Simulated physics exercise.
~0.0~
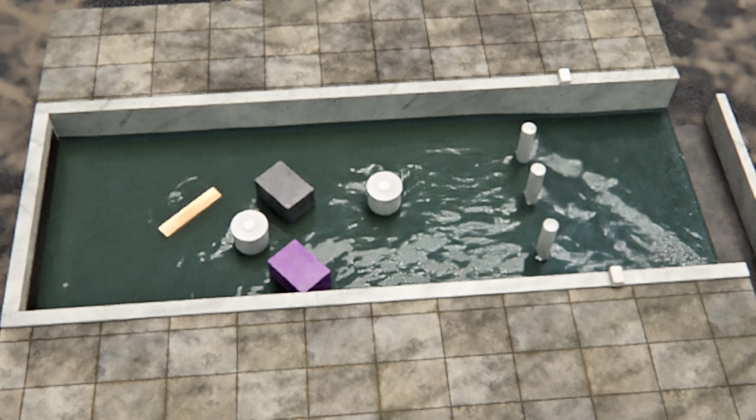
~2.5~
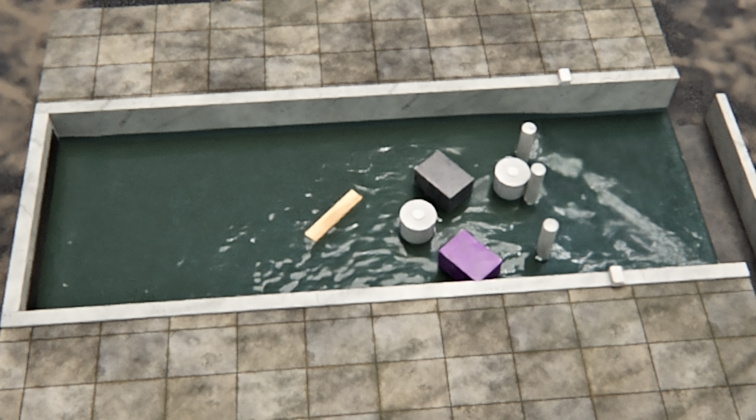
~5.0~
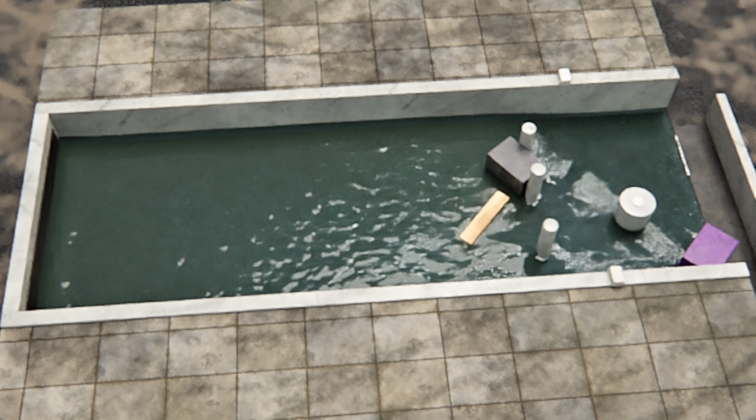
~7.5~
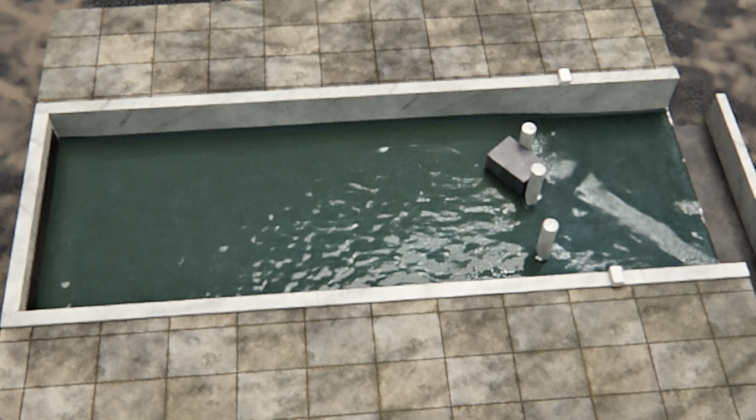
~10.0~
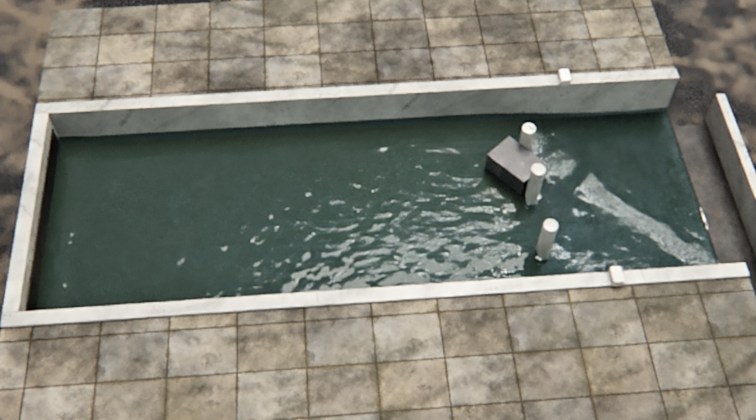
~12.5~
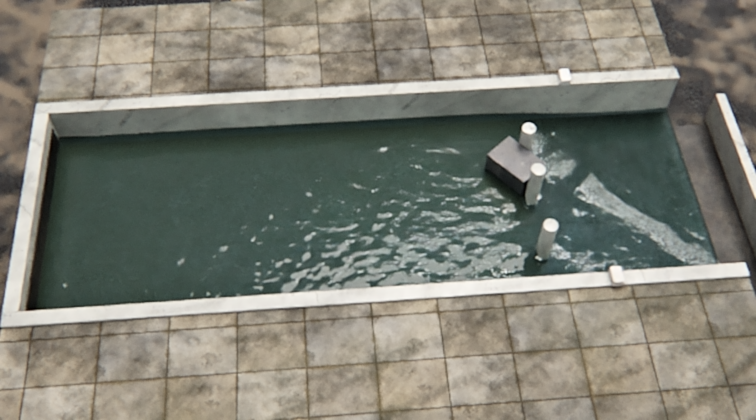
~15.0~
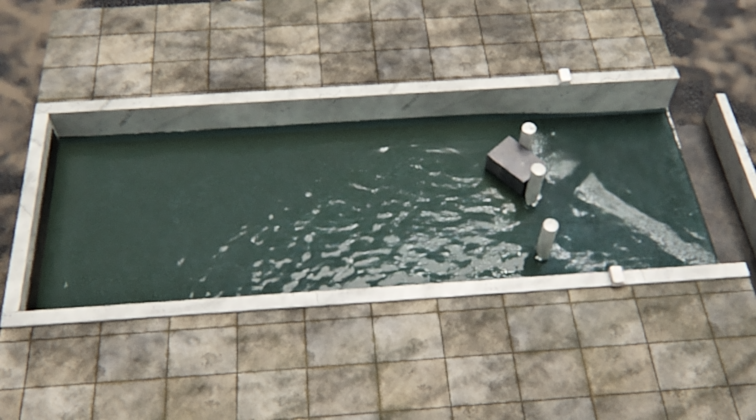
Floating objects drift right along the water channel and out, leaving a dark crate against posts.
